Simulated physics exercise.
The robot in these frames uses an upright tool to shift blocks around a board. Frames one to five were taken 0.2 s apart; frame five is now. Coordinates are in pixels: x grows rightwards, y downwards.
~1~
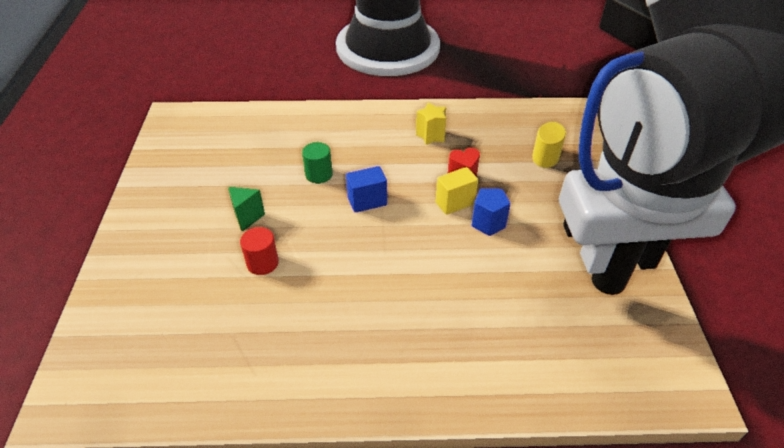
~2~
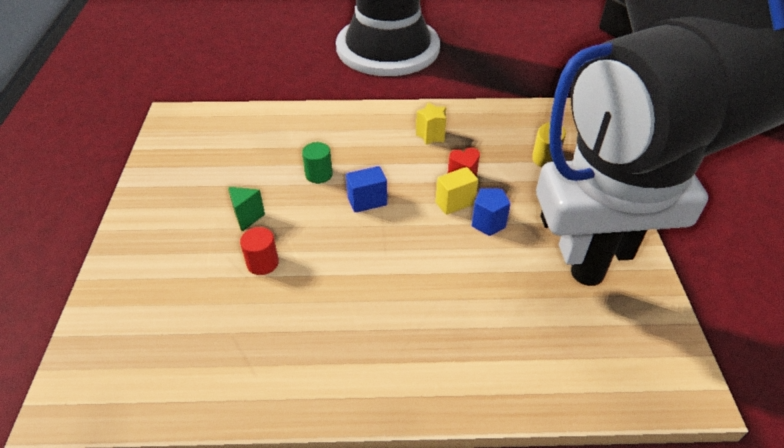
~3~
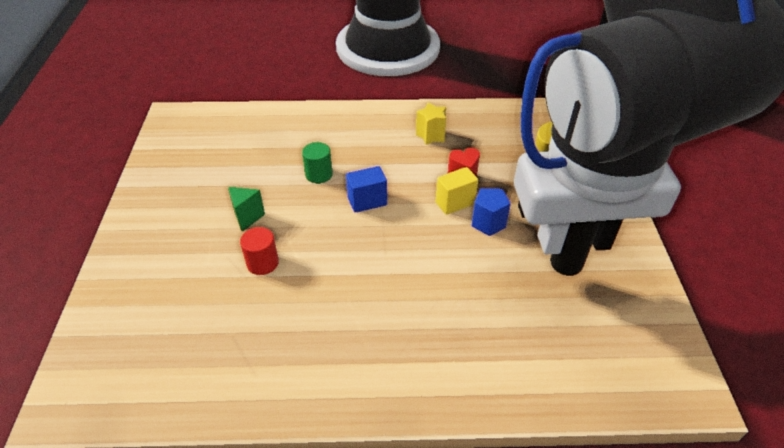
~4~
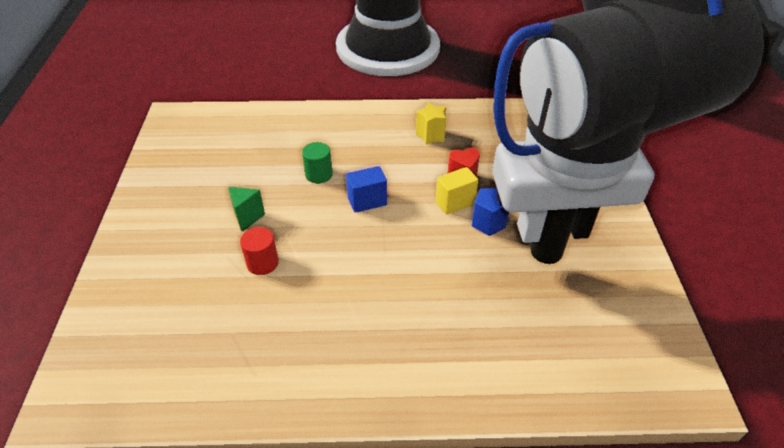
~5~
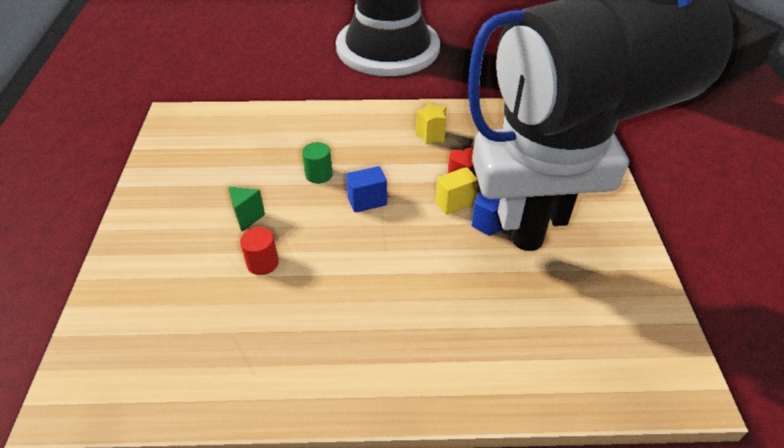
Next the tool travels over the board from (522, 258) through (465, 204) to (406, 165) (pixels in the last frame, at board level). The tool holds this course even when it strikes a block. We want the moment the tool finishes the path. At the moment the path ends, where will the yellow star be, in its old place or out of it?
It keeps its position.
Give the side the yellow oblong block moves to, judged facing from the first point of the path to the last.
It shifts leftward.
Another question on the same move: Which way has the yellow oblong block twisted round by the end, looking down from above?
The twist is anticlockwise.
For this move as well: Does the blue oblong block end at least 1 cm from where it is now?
The answer is no.
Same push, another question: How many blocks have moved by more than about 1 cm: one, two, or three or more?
I foresee three or more blocks being moved.
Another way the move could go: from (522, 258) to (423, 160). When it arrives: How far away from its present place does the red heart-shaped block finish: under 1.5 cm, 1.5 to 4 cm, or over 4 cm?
It travels more than 4 cm.
On the path given first. One third of the way, tool (487, 203); yellow oblong block (448, 170), turned 30° anticlockwise; blue five-sided block (474, 177).
Two thirds of the way, tool (446, 173); yellow oblong block (420, 154), turned 65° anticlockwise; red heart-shaped block (462, 135), turned 10° clockwise; blue five-sided block (445, 146), turned 45° clockwise.
At the end, tool (406, 147); blue oblong block not moved; yellow star not moved; yellow oblong block (382, 144), turned 85° anticlockwise; red heart-shaped block (462, 132), turned 35° clockwise; blue five-sided block (436, 135), turned 80° clockwise.
